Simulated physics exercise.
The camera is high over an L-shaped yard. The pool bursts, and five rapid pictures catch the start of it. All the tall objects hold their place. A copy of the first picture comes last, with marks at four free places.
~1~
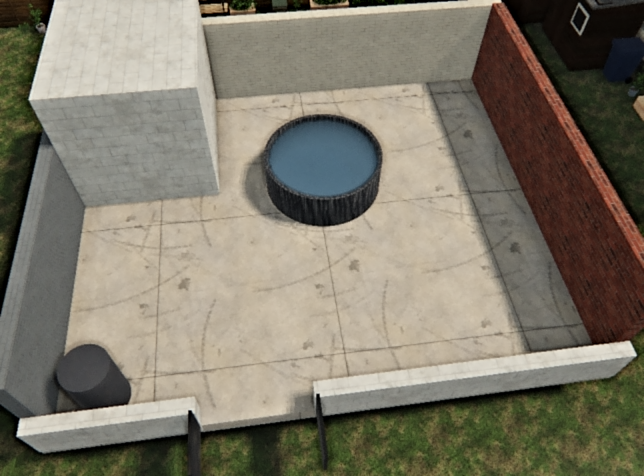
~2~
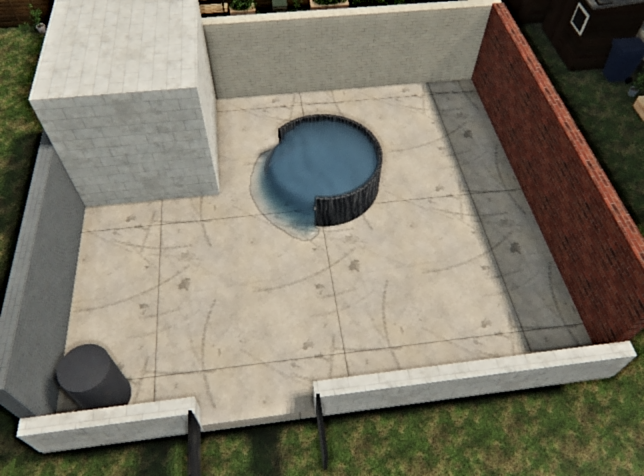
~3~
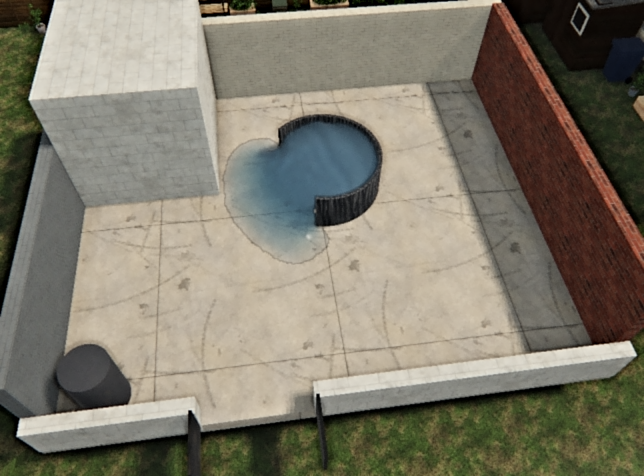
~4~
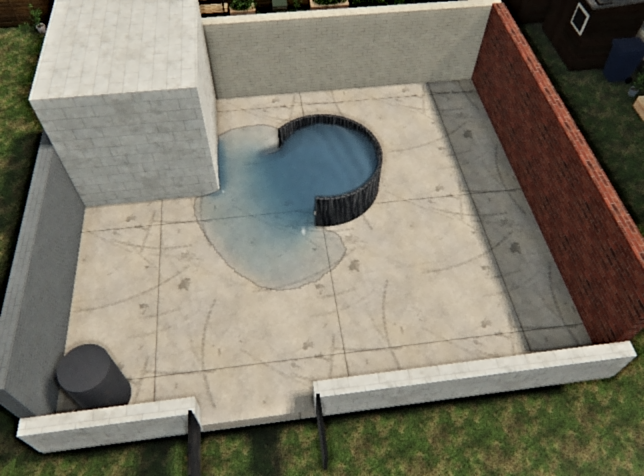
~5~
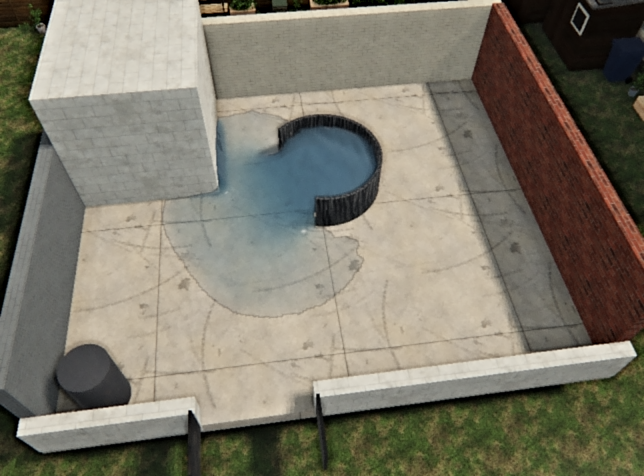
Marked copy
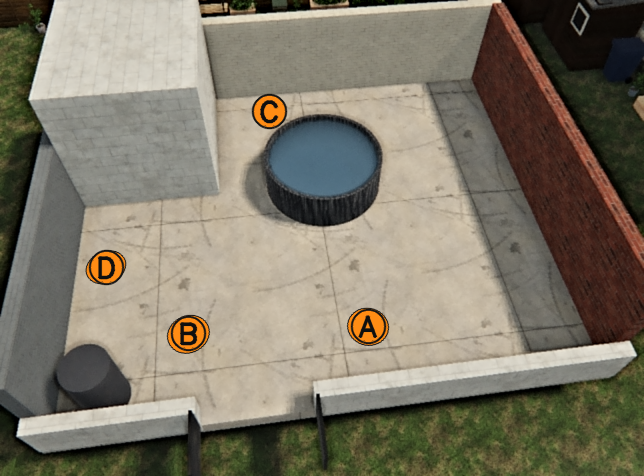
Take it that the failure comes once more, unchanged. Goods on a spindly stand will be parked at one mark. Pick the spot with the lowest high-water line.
The answer is place A.
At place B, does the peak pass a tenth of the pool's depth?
Yes, it does.
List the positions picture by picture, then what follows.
In the first picture, pool full, its middle at (323, 157); open gate at (255, 393).
In the second picture, 2 % of the ground under water, visible out to (308, 231).
In the third picture, 6 % of the ground under water, visible out to (249, 144).
In the fourth picture, 12 % of the ground under water, visible out to (233, 131).
In the fifth picture, 19 % of the ground under water, visible out to (222, 120).
In orange, A at (368, 326); B at (188, 333); C at (269, 111); D at (106, 267).
With A, the water peaks at about 11 % of the depth that stood in the pool.
With B, the water peaks at about 29 % of the depth that stood in the pool.
With C, the water peaks at about 24 % of the depth that stood in the pool.
With D, the water peaks at about 34 % of the depth that stood in the pool.
